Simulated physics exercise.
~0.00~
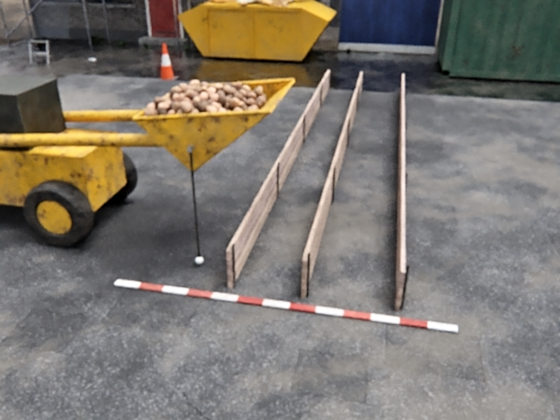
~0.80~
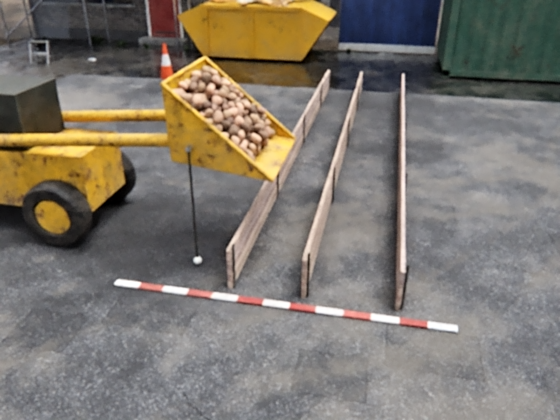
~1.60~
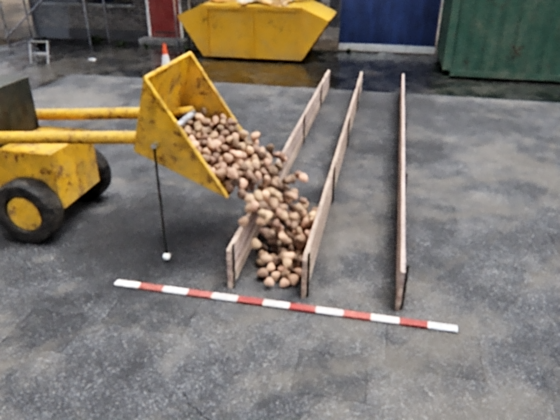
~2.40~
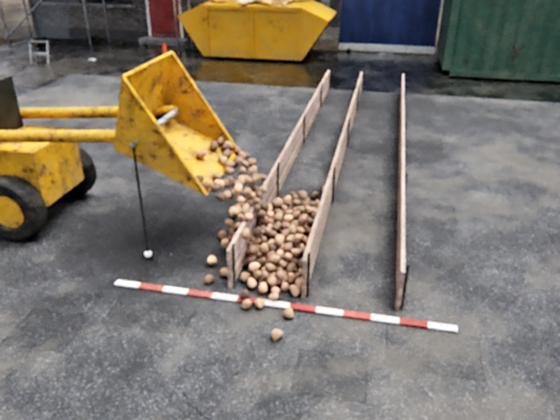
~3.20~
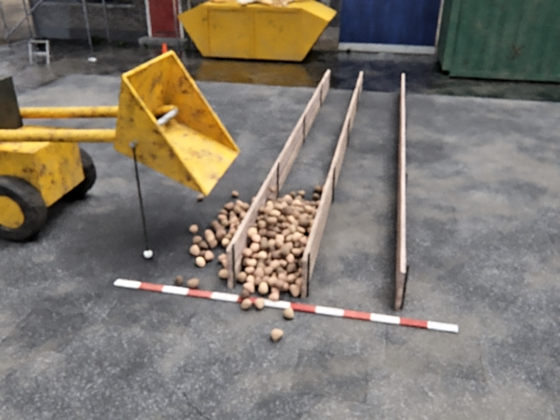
In the video, a yellow loader tips its bucket of brownish, rounded stones toward wooden boards on a grey floor and backs away to the left as they pour out. The emptied bucket stays tilted, with most stones in the near bay and some scattered short of it.
